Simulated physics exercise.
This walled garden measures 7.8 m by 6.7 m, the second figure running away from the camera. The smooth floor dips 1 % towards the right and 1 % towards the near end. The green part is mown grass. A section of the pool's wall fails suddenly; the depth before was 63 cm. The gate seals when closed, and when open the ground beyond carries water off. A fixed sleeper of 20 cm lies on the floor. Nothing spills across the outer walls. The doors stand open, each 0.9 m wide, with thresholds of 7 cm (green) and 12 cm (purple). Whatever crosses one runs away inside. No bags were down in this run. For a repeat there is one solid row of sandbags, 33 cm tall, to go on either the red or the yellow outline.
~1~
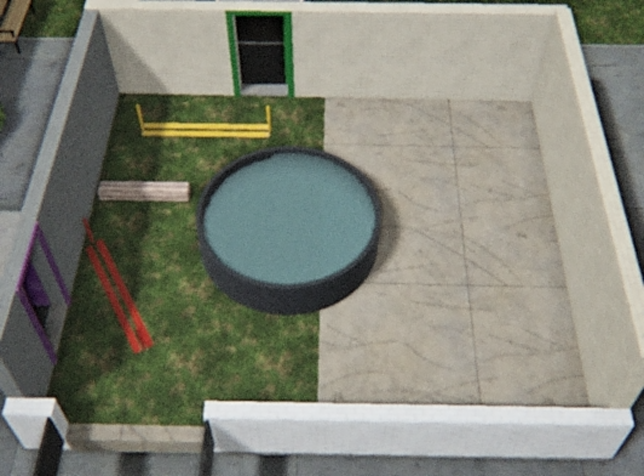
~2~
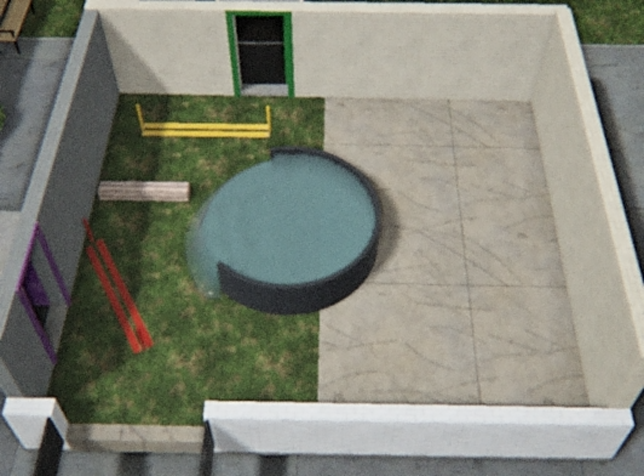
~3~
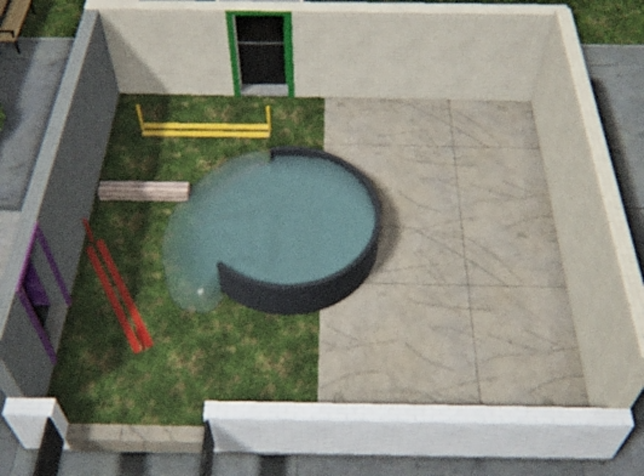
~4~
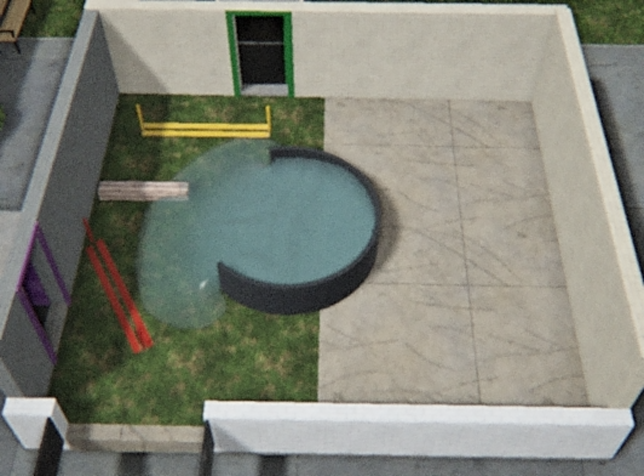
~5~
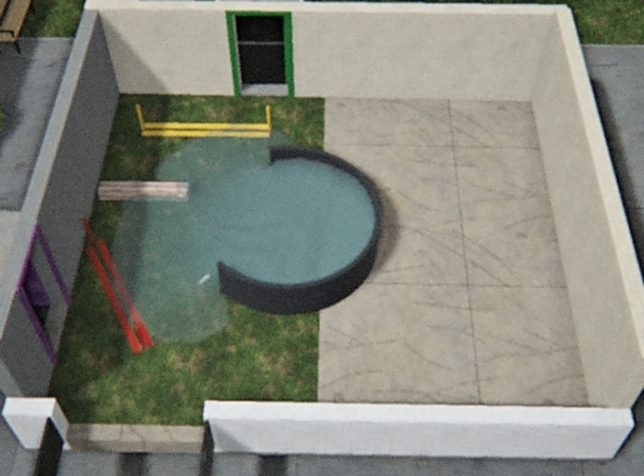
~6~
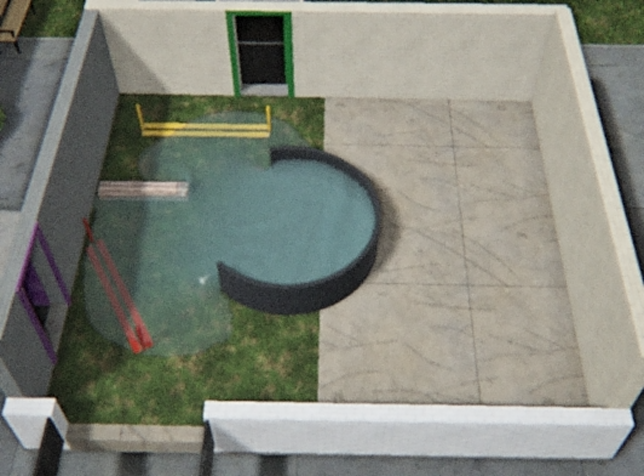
In this clip, the left side of a round, dark-walled pool in a walled garden suddenly opens, and water pours out leftward, spreading across the grass around a pale block and reaching the red and yellow outlines.
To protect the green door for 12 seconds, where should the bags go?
Choose yellow.
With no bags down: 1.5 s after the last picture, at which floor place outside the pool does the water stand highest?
Near (99, 230).
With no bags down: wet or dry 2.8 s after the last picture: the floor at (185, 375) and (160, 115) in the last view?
In turn: Under water, flooded.
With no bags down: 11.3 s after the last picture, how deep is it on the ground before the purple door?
Some 5.5 cm.
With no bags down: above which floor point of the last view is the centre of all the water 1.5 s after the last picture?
Near (202, 223).
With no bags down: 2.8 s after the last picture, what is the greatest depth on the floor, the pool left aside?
About 27 cm.
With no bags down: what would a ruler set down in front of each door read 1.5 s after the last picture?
In cm: Green 8, purple 19.
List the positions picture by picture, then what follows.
In the first frame, still water, 63 cm deep, in the pool at (289, 216).
In the second frame, the front is at a hidden place, 1.5 m from the gap at (210, 215); 0.6 m2 of floor is under water; 63 cm left at the back of the pool.
In the third frame, the front is at a hidden place, 1.7 m from the gap at (210, 216); 2.1 m2 of floor is under water; 63 cm left at the back of the pool.
In the fourth frame, the front is at a hidden place, 2.0 m from the gap at (210, 217); 4.2 m2 of floor is under water; 63 cm left at the back of the pool.
In the fifth frame, water pours out at (210, 218) and has run 2.3 m, to a hidden place; typically 8 cm deep outside, 63 cm at the pool's back.
In the sixth frame, the front is at (262, 117), 2.6 m from the gap at (210, 218); 9.2 m2 of floor is under water; 61 cm left at the back of the pool.
Then, 0.7 s after the last picture water covers 35 % of the floor and is deepest (34 cm) near (191, 198) in the run without bags; in at the green door, 0 L with no bags, 0 L with the row on red, 0 L on yellow.
Then, 1.5 s after the last picture water covers 40 % of the floor and is deepest (38 cm) near (99, 230) in the run without bags; in at the green door, 2 L with no bags, 2 L with the row on red, 0 L on yellow.
Then, 2.8 s after the last picture water covers 45 % of the floor and is deepest (27 cm) near (41, 422) in the run without bags; in at the green door, 5 L with no bags, 5 L with the row on red, 0 L on yellow.
Then, 6.3 s after the last picture water covers 85 % of the floor and is deepest (10 cm) near (41, 422) in the run without bags; in at the green door, 29 L with no bags, 53 L with the row on red, 4 L on yellow.
Then, 11.3 s after the last picture water covers 95 % of the floor and is deepest (15 cm) near (570, 434) in the run without bags; in at the green door, 33 L with no bags, 59 L with the row on red, 4 L on yellow.
